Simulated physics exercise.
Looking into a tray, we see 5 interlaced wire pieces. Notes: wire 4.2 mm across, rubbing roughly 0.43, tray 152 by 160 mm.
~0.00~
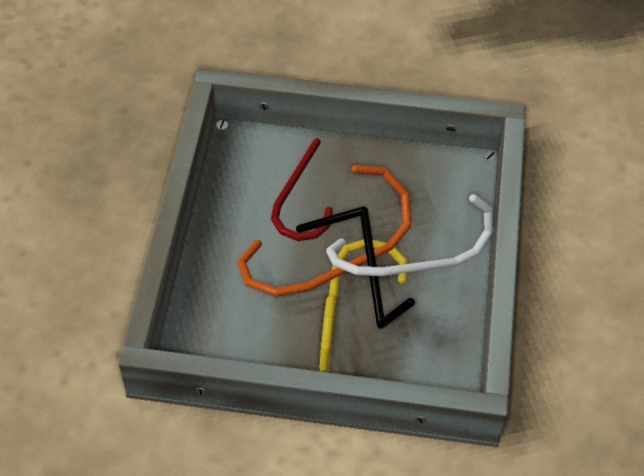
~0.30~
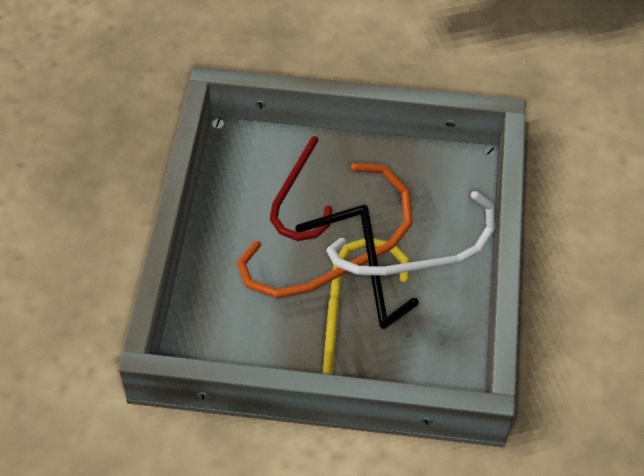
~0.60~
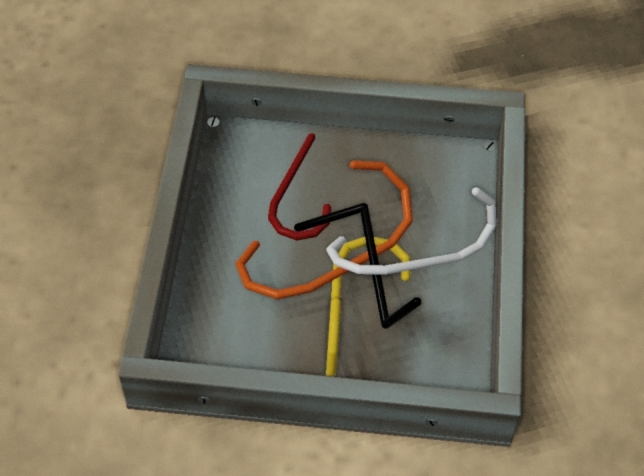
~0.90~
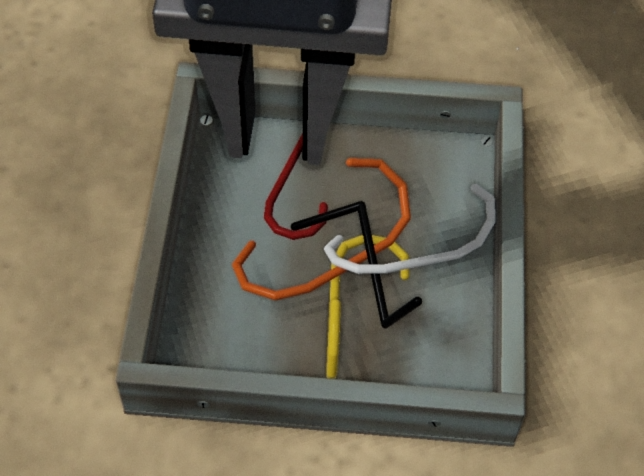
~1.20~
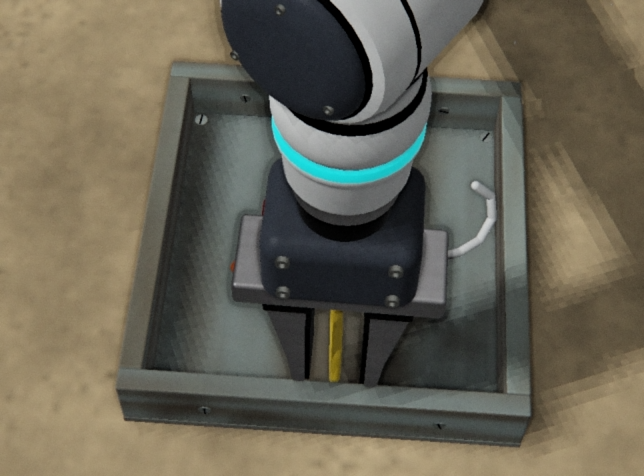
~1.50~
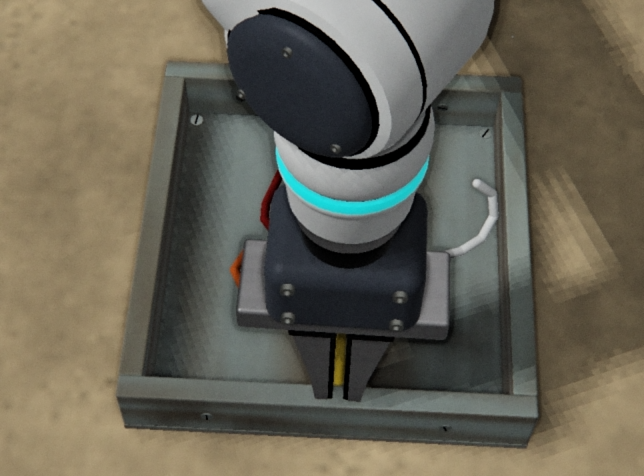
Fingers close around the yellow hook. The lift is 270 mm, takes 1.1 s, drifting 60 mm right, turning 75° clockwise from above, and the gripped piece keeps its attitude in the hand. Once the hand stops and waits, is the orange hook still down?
Lifted along.
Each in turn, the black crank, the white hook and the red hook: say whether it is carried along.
Once things settle, the black crank is carried along, the white hook is carried along, and the red hook remains where it was.
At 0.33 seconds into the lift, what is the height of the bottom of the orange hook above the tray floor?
I'd put it near 20 mm up.
After 1.83 s, lowest point more than 20 mm over the tray floor, yellow hook 58 mm, orange hook 20 mm.
After 2.11 s, lowest point more than 20 mm over the tray floor, yellow hook 158 mm, orange hook 121 mm, black crank 95 mm, white hook 90 mm.
After 2.60 s, lowest point more than 20 mm over the tray floor, yellow hook 272 mm, orange hook 236 mm, black crank 210 mm, white hook 202 mm.
End, hanging yellow hook 272 mm, orange hook 237 mm, black crank 214 mm, white hook 202 mm; the other 1 are down.
